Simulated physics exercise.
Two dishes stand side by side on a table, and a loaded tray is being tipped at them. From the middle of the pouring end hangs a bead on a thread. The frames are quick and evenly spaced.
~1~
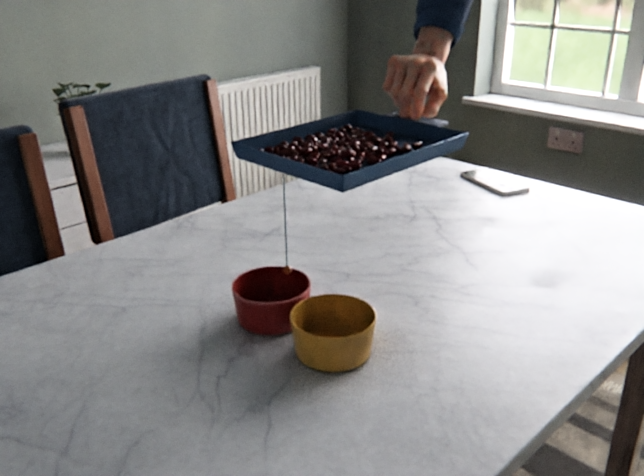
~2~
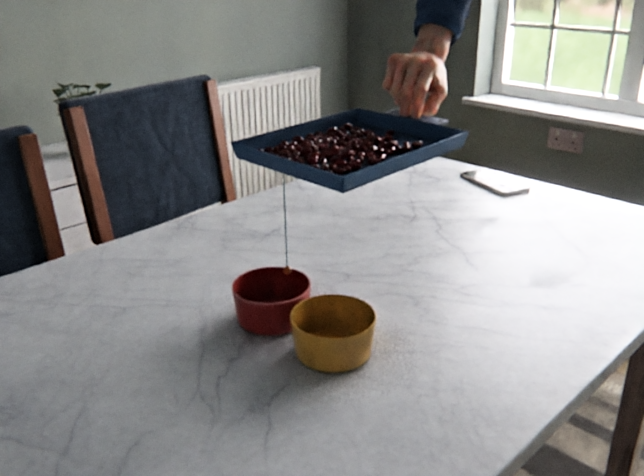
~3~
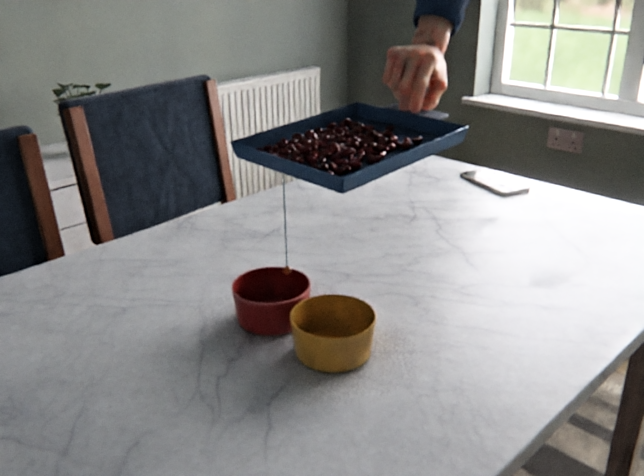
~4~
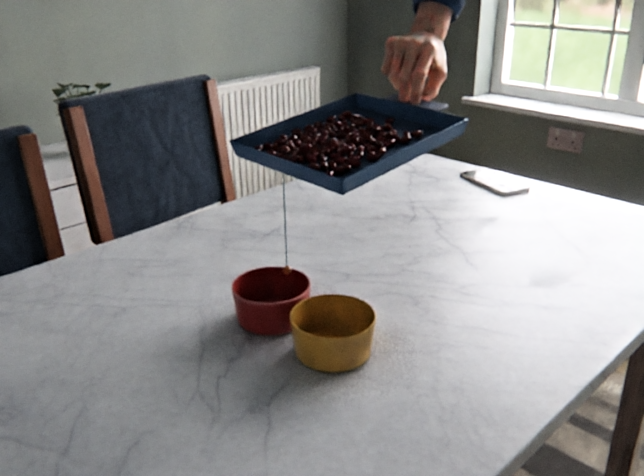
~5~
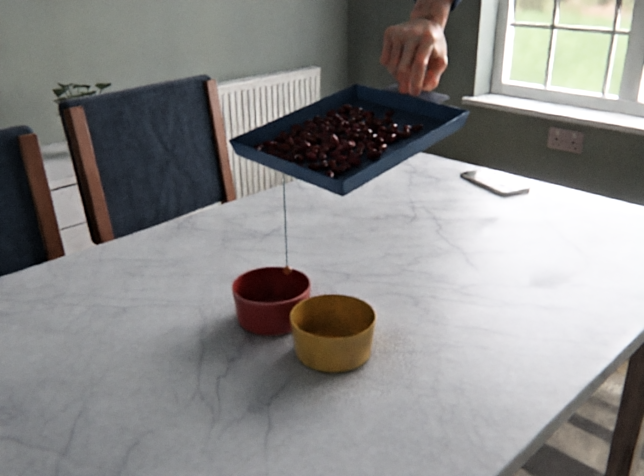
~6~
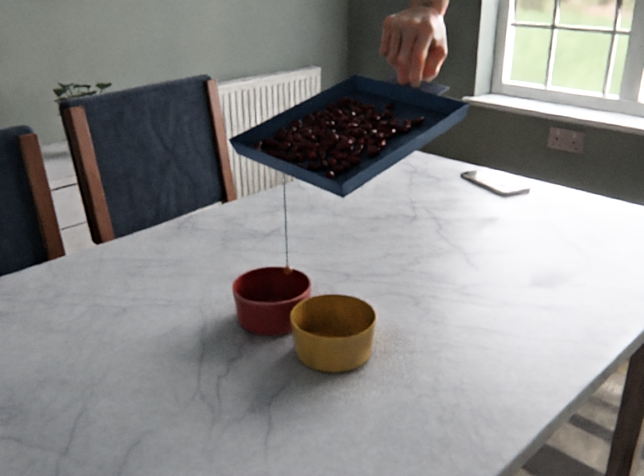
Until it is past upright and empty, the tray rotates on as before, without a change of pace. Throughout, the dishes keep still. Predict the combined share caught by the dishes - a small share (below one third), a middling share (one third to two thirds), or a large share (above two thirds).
A middling share, one third to two thirds.
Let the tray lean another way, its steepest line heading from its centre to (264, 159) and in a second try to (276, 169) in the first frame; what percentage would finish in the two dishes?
In order, 10 in a hundred and 10 in a hundred.
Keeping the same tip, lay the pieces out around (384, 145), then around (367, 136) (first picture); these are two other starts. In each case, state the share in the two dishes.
You'd get near 60 percent first and near 70 percent next.
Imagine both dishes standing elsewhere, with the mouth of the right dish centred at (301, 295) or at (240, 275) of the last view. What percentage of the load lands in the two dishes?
First try: Roughly 20 per cent; second try: Roughly 0 per cent.
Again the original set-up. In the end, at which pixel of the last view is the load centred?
Resting centre, last picture - approx. (311, 349).
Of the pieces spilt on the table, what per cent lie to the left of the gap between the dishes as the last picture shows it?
It works out to some 90 per cent.
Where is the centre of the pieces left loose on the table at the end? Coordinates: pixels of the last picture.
Close to (228, 372).
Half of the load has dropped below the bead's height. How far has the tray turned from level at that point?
It has tipped about 100 degrees.
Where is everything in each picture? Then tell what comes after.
Corners of the pouring end (236, 142) and (343, 174), level; middle of the load (340, 150), kidney beans; left dish (242, 312); right dish (303, 347); bead on its thread (287, 270), in the first picture.
Corners of the pouring end (236, 142) and (343, 175), level; middle of the load (340, 149), in the second picture.
Corners of the pouring end (235, 141) and (342, 176), tipped barely, lowest at the right corner; middle of the load (340, 147), in the third picture.
Corners of the pouring end (235, 140) and (342, 177), tipped a little, lowest at the right corner; middle of the load (339, 143), in the fourth picture.
Corners of the pouring end (234, 139) and (341, 179), tipped a little, lowest at the right corner; middle of the load (339, 139), in the fifth picture.
Corners of the pouring end (234, 139) and (342, 181), tipped a little, lowest at the right corner; middle of the load (339, 135); left dish (242, 312); right dish (303, 347), in the sixth picture.
Just after the last frame, tray tipped steeply; every one on the tray.
A moment on, tray tipped right over; almost all on the tray; just a few in the right dish.
Further on, tray tipped past a quarter turn; roughly half in the right dish; just a few in the left dish; roughly half outside both.
When it is over, tray tipped past a quarter turn; roughly half in the right dish; just a few in the left dish; roughly half outside both.
